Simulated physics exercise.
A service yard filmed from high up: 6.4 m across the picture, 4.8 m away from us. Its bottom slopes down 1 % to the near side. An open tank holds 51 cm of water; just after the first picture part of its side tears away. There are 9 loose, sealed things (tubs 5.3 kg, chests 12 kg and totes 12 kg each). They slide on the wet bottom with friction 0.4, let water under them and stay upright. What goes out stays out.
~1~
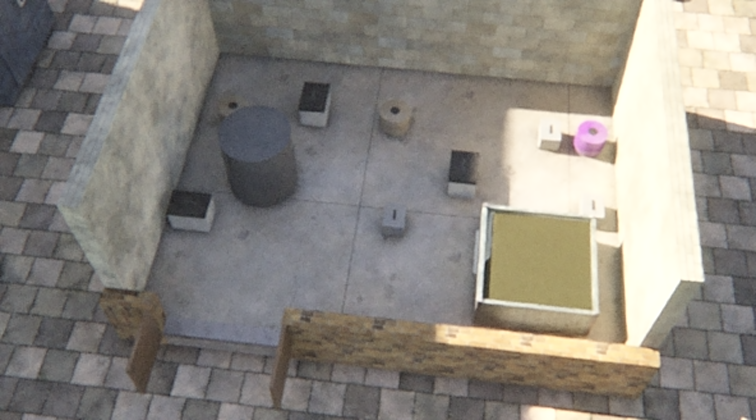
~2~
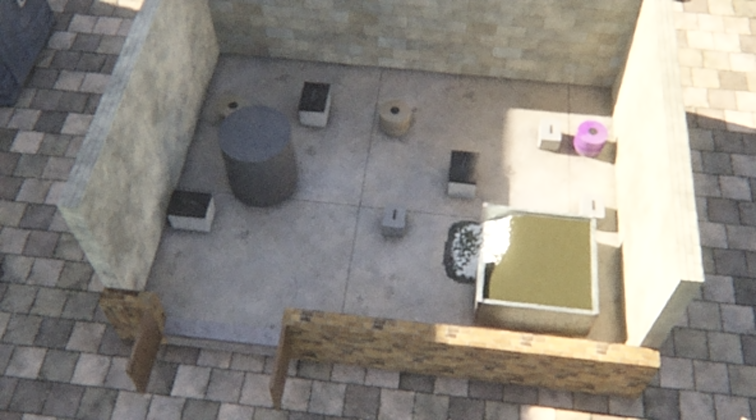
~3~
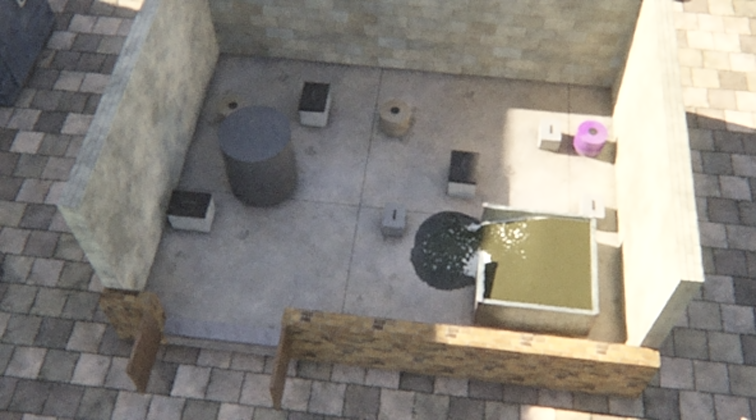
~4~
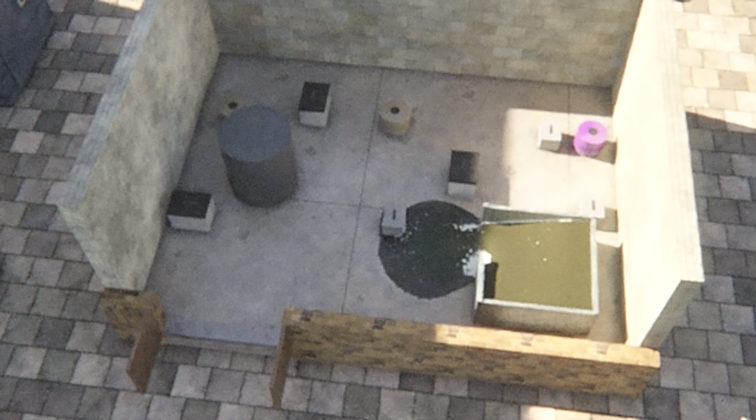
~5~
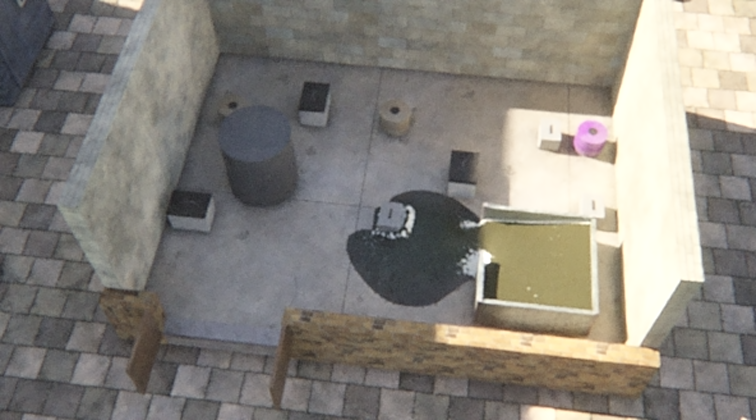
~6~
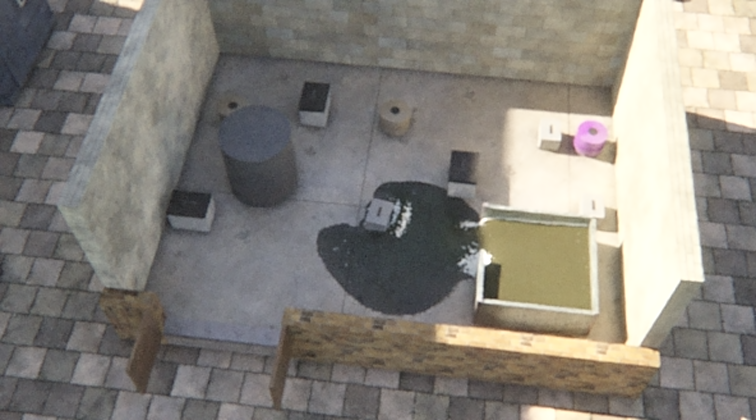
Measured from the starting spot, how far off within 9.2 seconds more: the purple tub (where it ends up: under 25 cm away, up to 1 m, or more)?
The purple tub stays put.
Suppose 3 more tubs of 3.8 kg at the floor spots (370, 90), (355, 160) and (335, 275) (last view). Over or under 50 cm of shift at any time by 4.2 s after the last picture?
In turn: Under, more, past it.
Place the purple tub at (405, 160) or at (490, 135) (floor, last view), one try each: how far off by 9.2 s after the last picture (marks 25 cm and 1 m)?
In turn: It moves a short way; it holds its place.
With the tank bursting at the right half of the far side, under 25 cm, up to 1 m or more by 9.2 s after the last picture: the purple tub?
In that case the purple tub ends far away.
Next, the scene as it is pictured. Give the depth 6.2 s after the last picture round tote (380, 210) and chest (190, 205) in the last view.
Roughly 6 and 8 cm.
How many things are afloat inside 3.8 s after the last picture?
2 of them.
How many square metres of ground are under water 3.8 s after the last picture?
Roughly 21 m2.
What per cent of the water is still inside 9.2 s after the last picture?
About 70 per cent.
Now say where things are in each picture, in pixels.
The purple tub at (593, 131), on the bottom; 2.0 m2 under water; 0 of 9 have shifted, in the first frame.
The purple tub at (593, 131) rests on the ground; water covers 2.3 m2; 0 of 9 have shifted, in the second frame.
The purple tub at (593, 131) rests on the ground; water covers 2.9 m2; 0 of 9 have shifted, in the third frame.
The purple tub at (593, 131), on the bottom; water covers 3.5 m2; 0 of 9 have shifted, in the fourth frame.
The purple tub at (593, 131) rests on the ground; water covers 4.2 m2; 1 of 9 have shifted, in the fifth frame.
The purple tub at (593, 131) rests on the ground; water covers 5.1 m2; 1 of 9 have shifted, in the sixth frame.
Then, 1.2 s after the last picture the purple tub is near (593, 131), 0.0 m from its start, aground; 0 of 9 are out; 0 afloat.
Then, 3.8 s after the last picture the purple tub is near (593, 131), 0.0 m from its start, aground; 0 of 9 are out; 2 afloat.
Then, 6.2 s after the last picture the purple tub is near (593, 131), 0.0 m from its start, aground; 0 of 9 are out; 2 afloat.
Then, 9.2 s after the last picture the purple tub is near (593, 131), 0.0 m from its start, aground; 0 of 9 are out; 1 afloat.
